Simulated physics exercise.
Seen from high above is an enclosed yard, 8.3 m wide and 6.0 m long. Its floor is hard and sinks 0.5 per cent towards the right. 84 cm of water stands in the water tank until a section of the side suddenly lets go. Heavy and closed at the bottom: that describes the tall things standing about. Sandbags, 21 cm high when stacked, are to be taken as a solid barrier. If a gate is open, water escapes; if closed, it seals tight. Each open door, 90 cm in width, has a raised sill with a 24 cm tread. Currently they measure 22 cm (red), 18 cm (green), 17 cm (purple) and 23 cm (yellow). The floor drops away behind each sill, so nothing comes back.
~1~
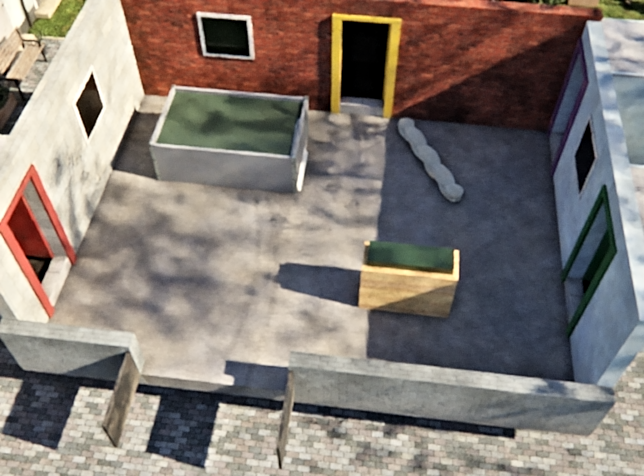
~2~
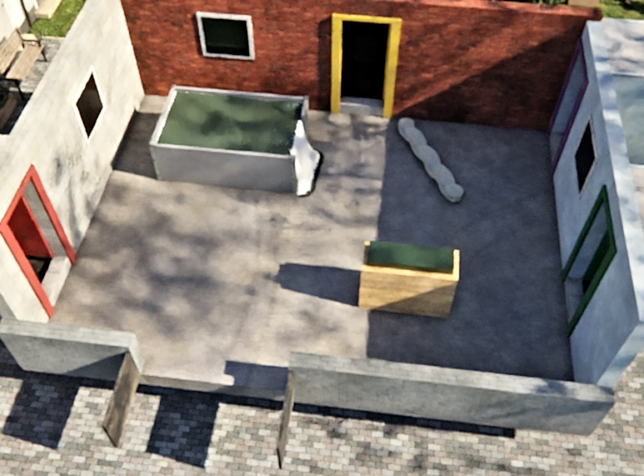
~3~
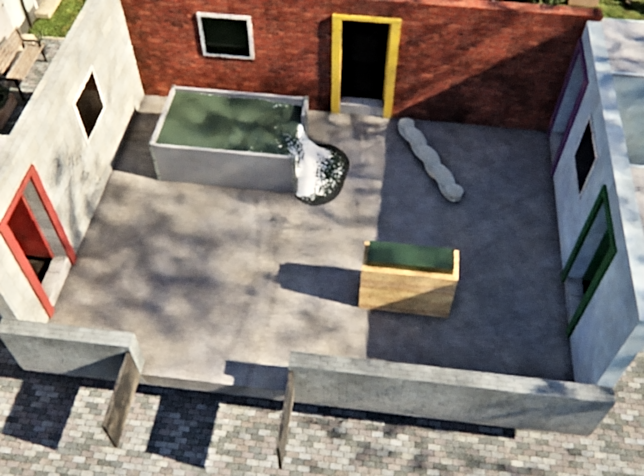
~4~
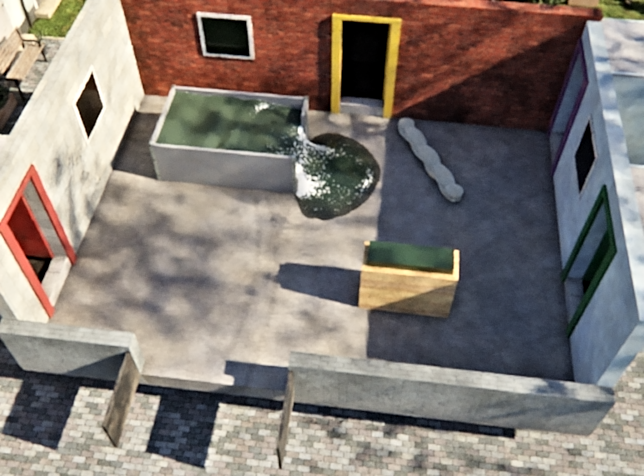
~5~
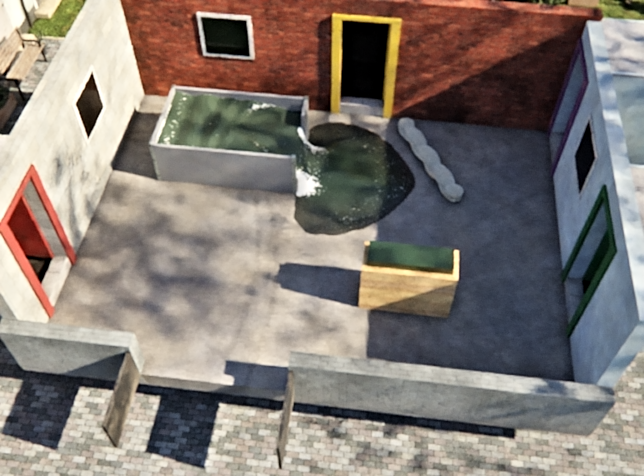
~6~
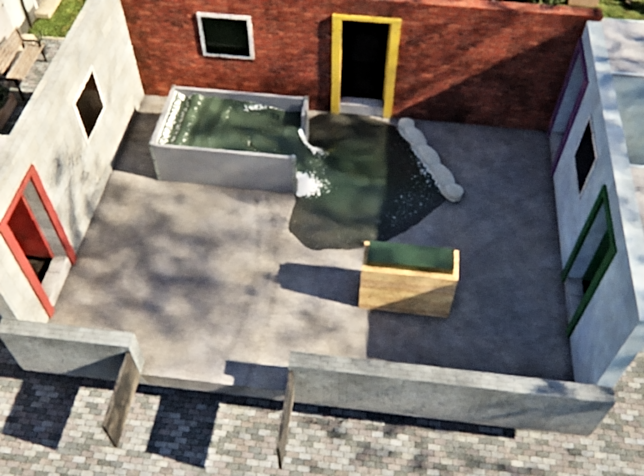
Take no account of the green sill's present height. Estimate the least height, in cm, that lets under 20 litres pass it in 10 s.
I would say 27 cm.
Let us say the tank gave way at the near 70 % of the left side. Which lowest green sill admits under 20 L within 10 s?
Roughly 7.0 cm.
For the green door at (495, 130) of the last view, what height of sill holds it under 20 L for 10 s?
Minimum: About 10.0 cm.
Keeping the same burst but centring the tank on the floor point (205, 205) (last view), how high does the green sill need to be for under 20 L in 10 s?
Then about 25 centimetres at the least.
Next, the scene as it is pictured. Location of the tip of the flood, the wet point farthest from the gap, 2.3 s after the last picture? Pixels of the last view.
Around pixel (577, 411).
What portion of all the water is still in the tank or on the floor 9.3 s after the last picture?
Something near 94 out of a hundred parts.
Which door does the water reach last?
Final door: Red.
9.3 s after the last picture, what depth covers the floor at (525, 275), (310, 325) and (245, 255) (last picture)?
I'd read roughly 10, 4 and 3 cm there.
Then, 0.7 s after the last picture water covers 30 % of the floor, deepest (46 cm) near (303, 176); it has not reached the green door.
Then, 2.3 s after the last picture water covers 50 % of the floor, deepest (37 cm) near (577, 411); 30 cm at the green door, 50 litres in over its 18 cm sill.
Then, 9.3 s after the last picture water covers 95 % of the floor, deepest (14 cm) near (554, 186); 11 cm at the green door, 95 litres in over its 18 cm sill.
At the green door as built, the water peaked near 32 cm, 1.9 s after the last picture.
Run again over the same 10 s with other heights there, 35 litres in over 24 cm, 4 litres over 32.5 cm. The limit of 20 litres is kept from about 27 cm up.
